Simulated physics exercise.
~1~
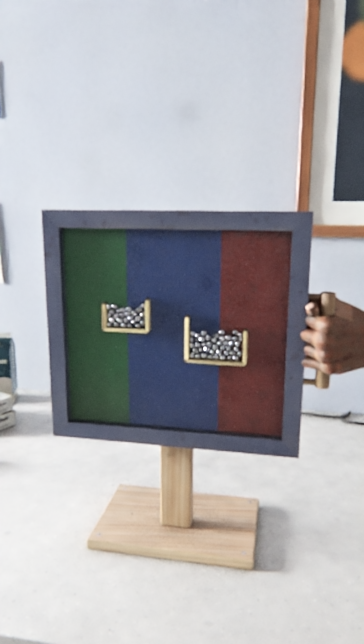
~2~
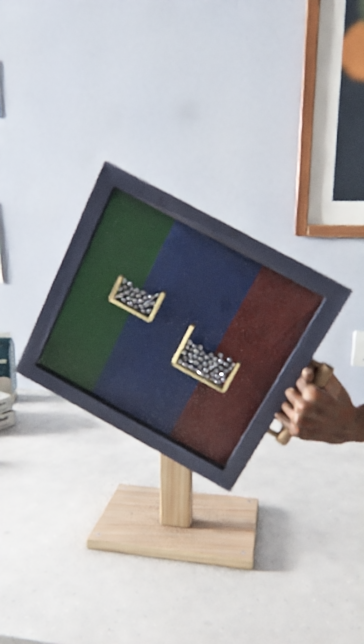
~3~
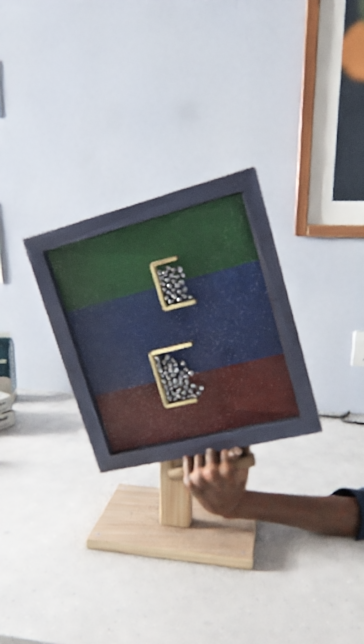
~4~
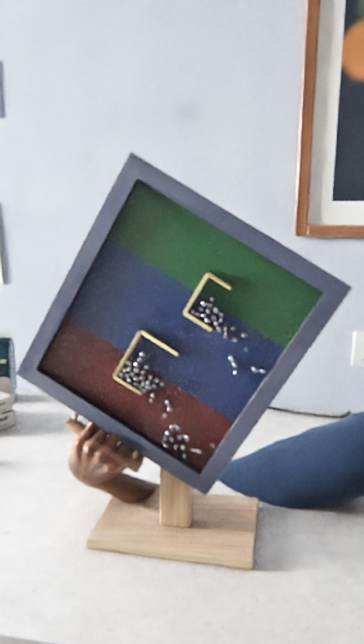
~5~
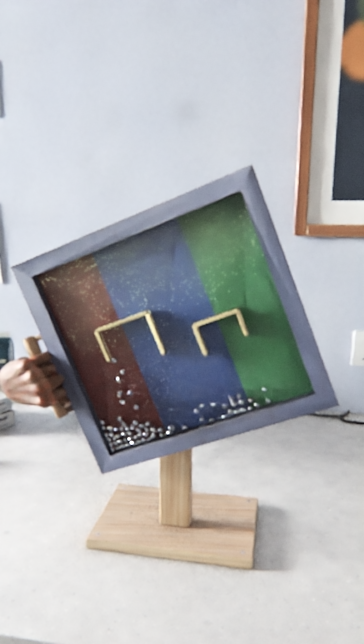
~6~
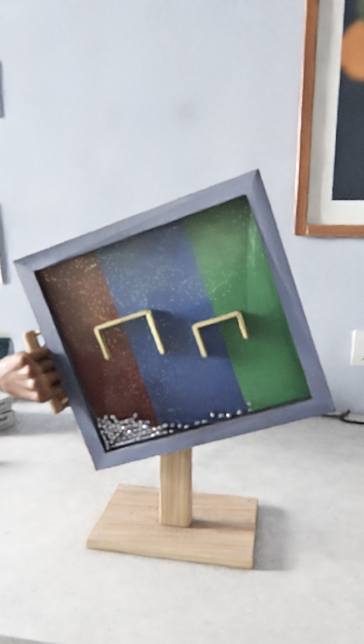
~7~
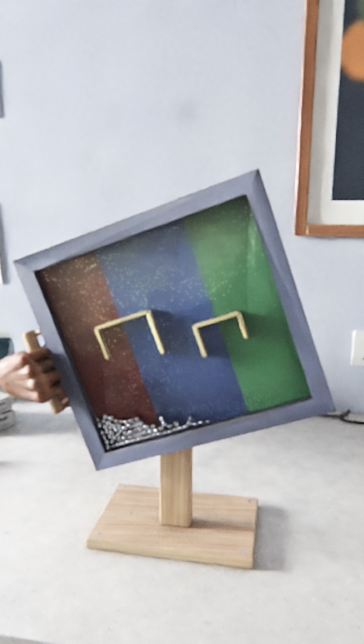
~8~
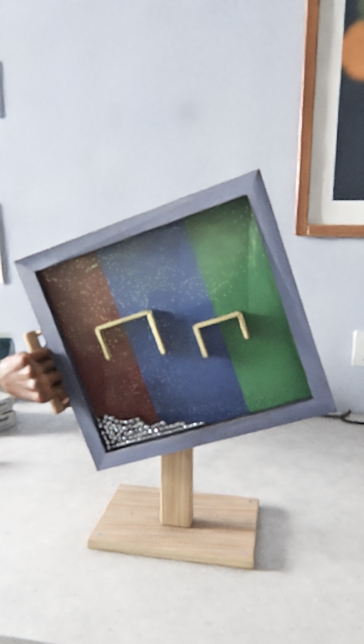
A square framed box on a wooden stand was turned clockwise by a hand until nearly upside down, and the little steel balls spilled out of its two gold brackets, then slid left along the bottom and settled mostly in the red strip.
